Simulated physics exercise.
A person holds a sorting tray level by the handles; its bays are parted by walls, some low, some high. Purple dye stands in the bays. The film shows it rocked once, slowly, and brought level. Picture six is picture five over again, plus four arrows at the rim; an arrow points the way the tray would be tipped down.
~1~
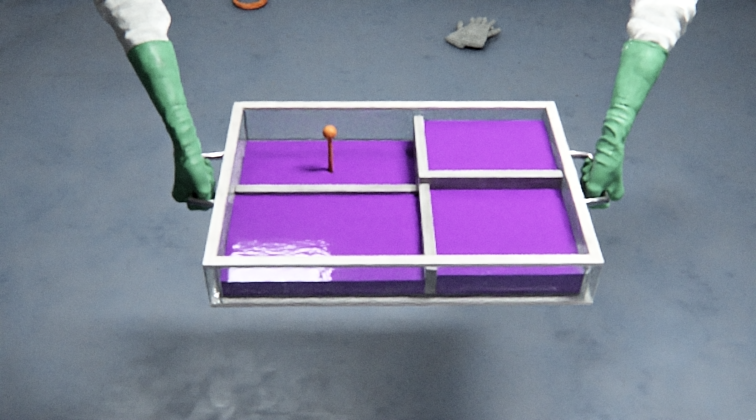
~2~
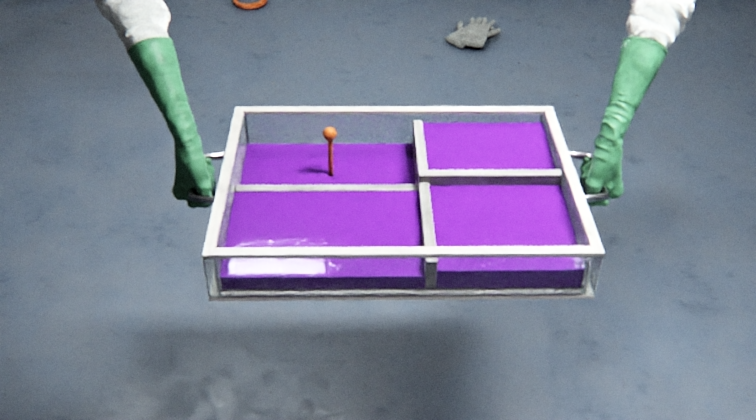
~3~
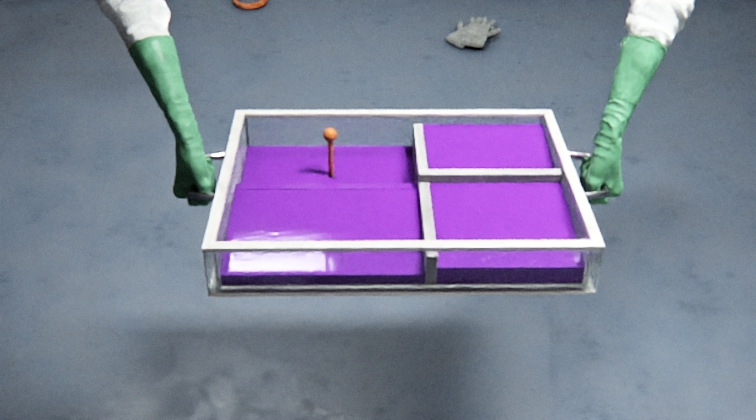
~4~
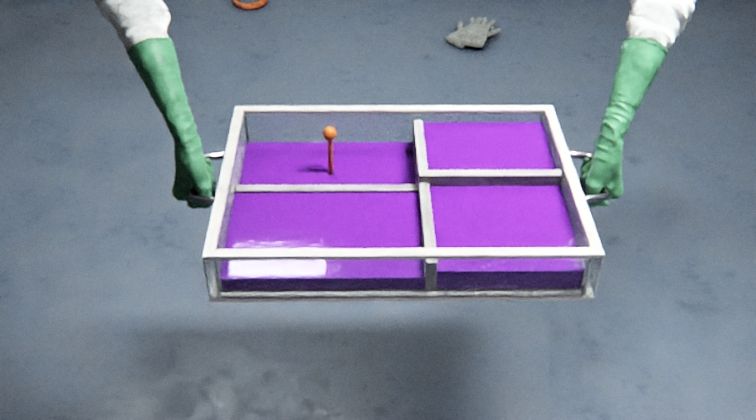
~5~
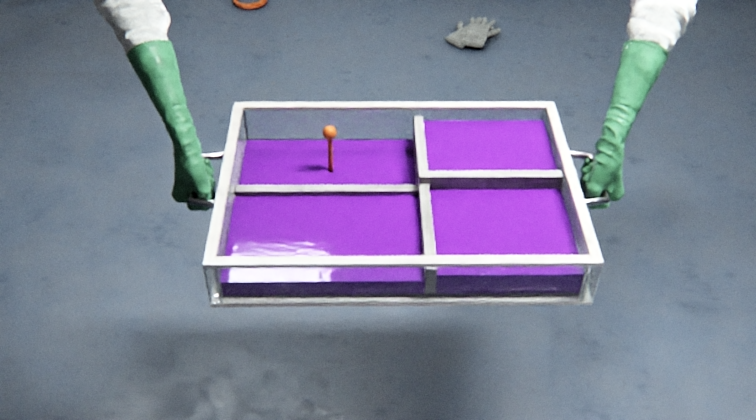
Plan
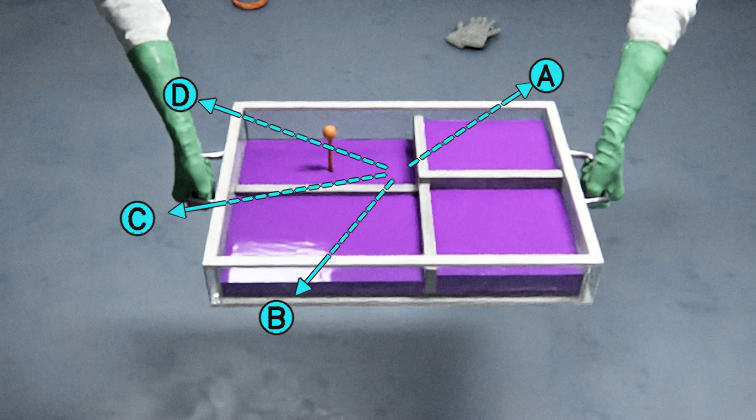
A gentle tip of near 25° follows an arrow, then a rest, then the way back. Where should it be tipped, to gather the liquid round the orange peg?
Use direction D.
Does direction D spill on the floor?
Yes.
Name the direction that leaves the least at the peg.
It is B.
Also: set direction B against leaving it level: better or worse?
Direction B is worse.
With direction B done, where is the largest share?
It is the front left one.
On the marked copy, A ends at (528, 86); B ends at (299, 290); C ends at (174, 211); D ends at (204, 102).
With A, about 11 % of the liquid ends in the peg's bay; about 56 % goes over the rim.
With B, about 3 % of the liquid ends in the peg's bay; about 54 % goes over the rim.
With C, about 10 % of the liquid ends in the peg's bay; about 51 % goes over the rim.
With D, about 19 % of the liquid ends in the peg's bay; about 61 % goes over the rim.
